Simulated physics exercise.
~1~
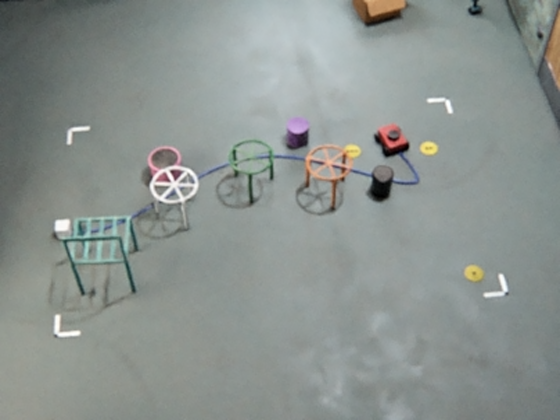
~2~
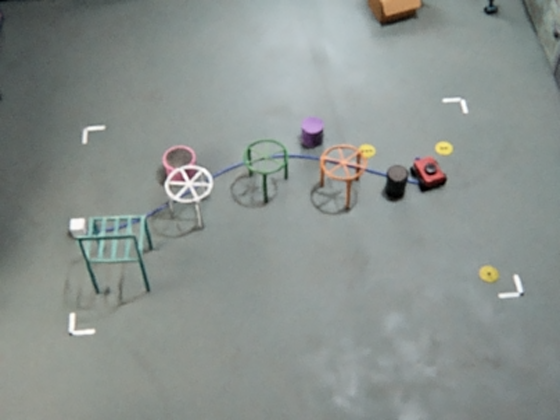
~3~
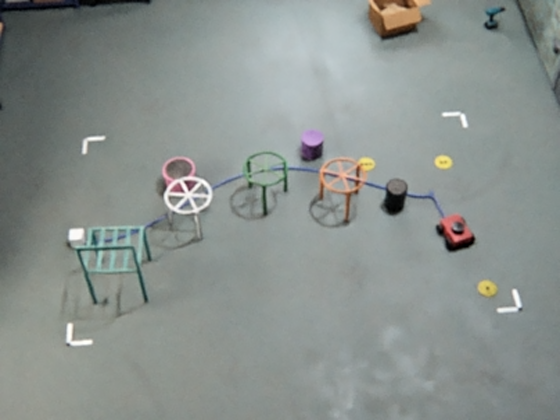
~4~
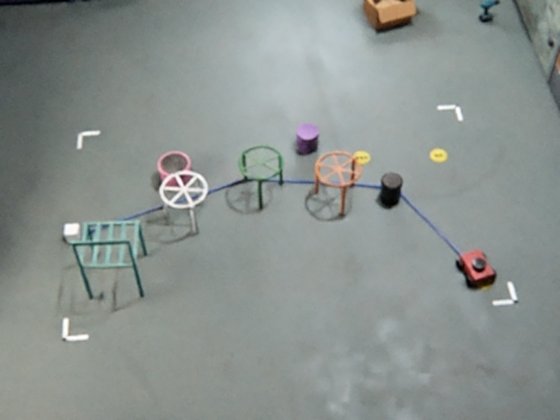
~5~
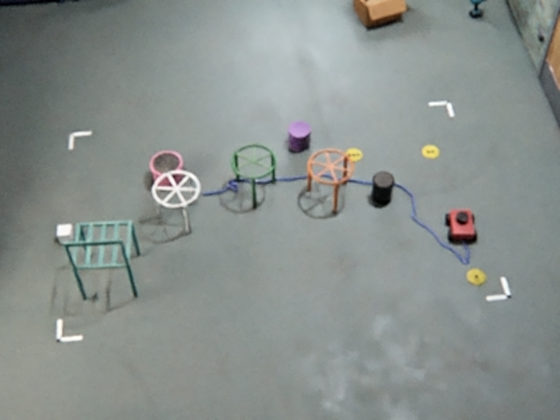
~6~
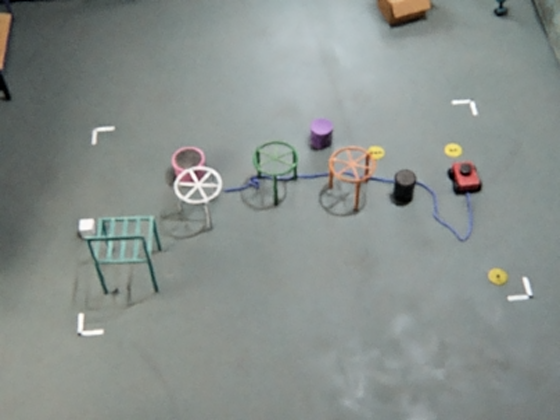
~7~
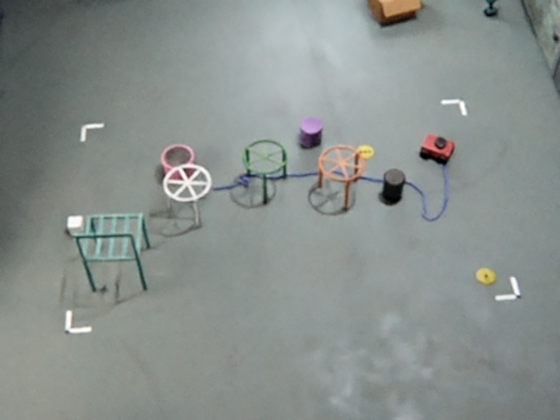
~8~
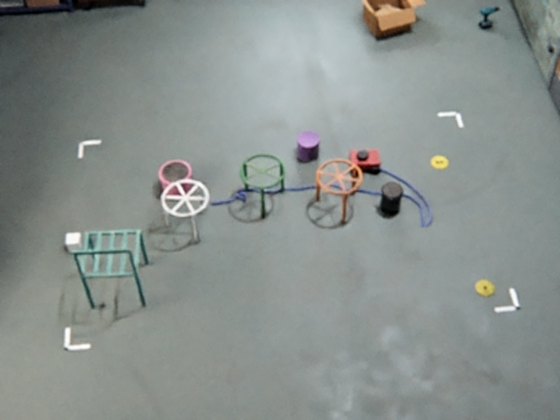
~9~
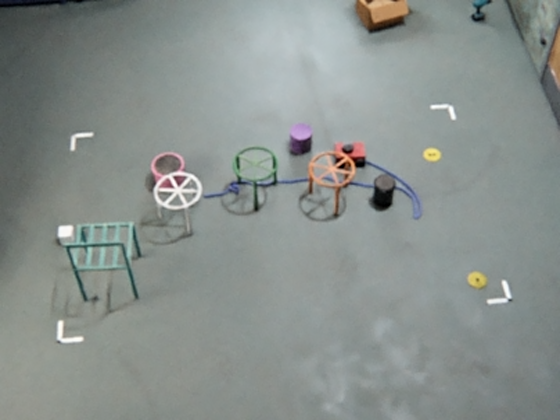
On a grey floor, a red cart pulling a blue lead taut past stools until it unplugs, then doubling back, lead trailing.
